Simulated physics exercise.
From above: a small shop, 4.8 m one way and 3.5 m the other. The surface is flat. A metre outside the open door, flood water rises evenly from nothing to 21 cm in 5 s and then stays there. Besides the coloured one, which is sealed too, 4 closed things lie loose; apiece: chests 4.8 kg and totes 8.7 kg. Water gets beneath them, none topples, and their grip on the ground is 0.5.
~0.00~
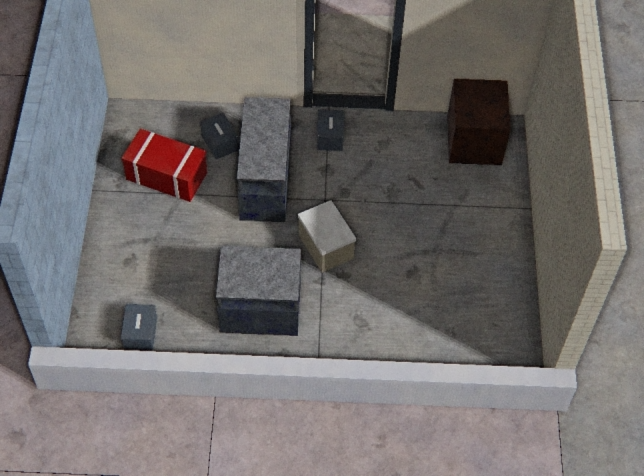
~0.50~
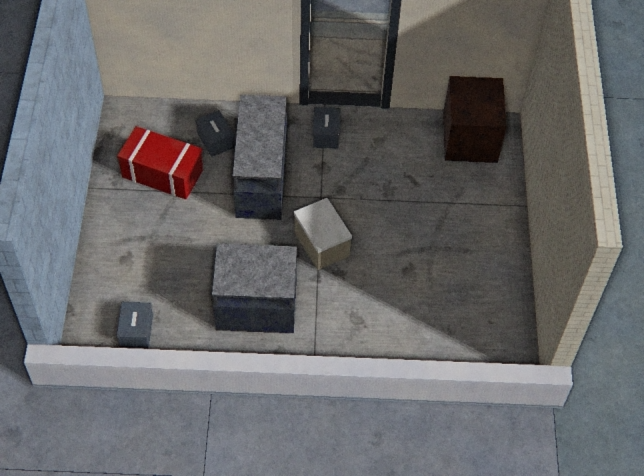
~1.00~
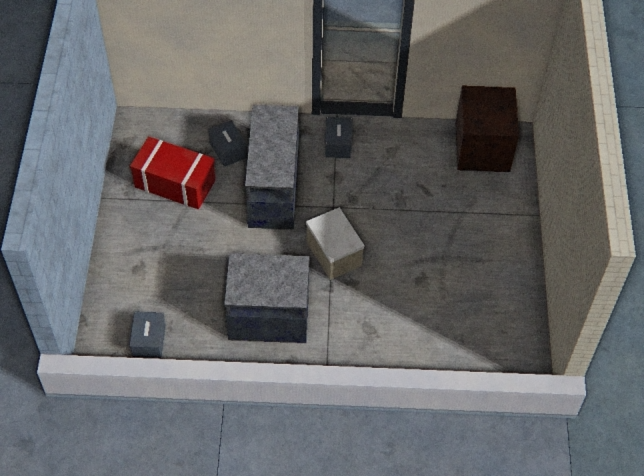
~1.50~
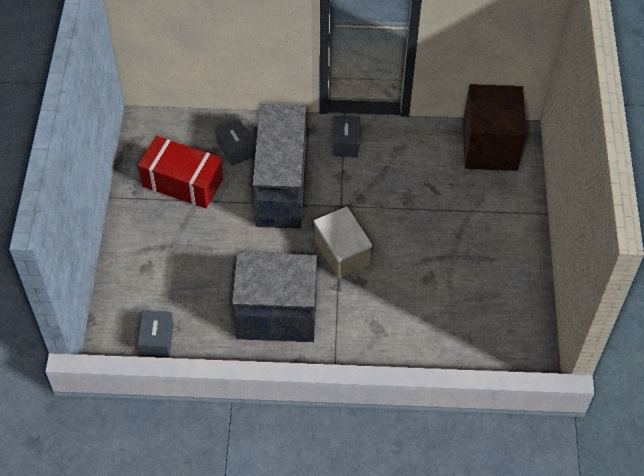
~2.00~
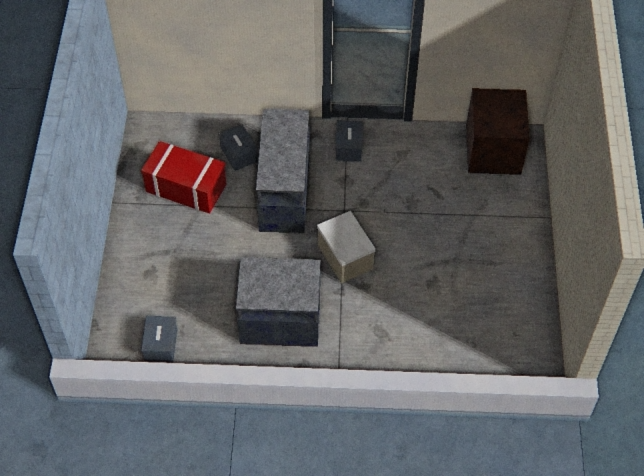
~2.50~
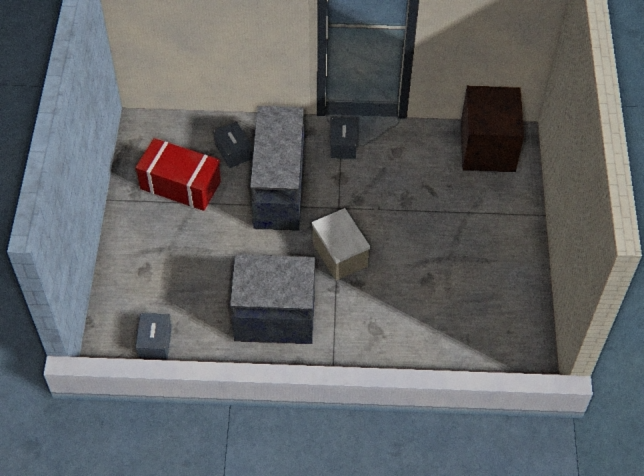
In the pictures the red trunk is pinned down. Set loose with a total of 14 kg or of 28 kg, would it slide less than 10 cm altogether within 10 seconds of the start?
For it, the lower weight is enough.
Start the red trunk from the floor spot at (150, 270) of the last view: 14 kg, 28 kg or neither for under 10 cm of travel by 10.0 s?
Either load holds.
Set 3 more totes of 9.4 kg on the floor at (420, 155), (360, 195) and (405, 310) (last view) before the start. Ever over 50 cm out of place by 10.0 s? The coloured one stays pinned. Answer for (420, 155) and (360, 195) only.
In turn: Less, past it.
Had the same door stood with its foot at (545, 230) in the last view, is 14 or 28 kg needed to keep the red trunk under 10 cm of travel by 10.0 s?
In that case the smaller load will do.
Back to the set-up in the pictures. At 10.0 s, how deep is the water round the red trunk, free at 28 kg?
About 2 cm.
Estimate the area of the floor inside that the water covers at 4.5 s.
About 4.5 m2.
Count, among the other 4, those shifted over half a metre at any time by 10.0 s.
I count 2.
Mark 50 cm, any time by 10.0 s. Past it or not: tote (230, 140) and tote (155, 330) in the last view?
In that order: Short of it, less.
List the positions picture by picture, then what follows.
The first picture shows the red trunk at (164, 155) rests on the ground; 0.0 m2 under water; 0 of 5 have shifted.
The second picture shows the red trunk at (159, 152), on the bottom; water covers 0.0 m2; 0 of 5 have shifted.
The third picture shows the red trunk at (172, 162) rests on the ground; 0.0 m2 under water; 0 of 5 have shifted.
The fourth picture shows the red trunk at (180, 161) rests on the ground; 0.0 m2 under water; 0 of 5 have shifted.
The fifth picture shows the red trunk at (183, 167) rests on the ground; 0.0 m2 under water; 0 of 5 have shifted.
The sixth picture shows the red trunk at (177, 164) rests on the ground; 0.2 m2 under water; 0 of 5 have shifted.
After 3.5 s the red trunk would be 0 cm from its start with 14 kg and 0 cm from its start with 28 kg; 0 cm of water round it then.
After 4.5 s the red trunk would be 0 cm from its start with 14 kg and 0 cm from its start with 28 kg; 0 cm of water round it then.
After 7.0 s the red trunk would be 0 cm from its start with 14 kg and 0 cm from its start with 28 kg; 1 cm of water round it then.
After 10.0 s the red trunk would be 0 cm from its start with 14 kg and 0 cm from its start with 28 kg; 2 cm of water round it then.
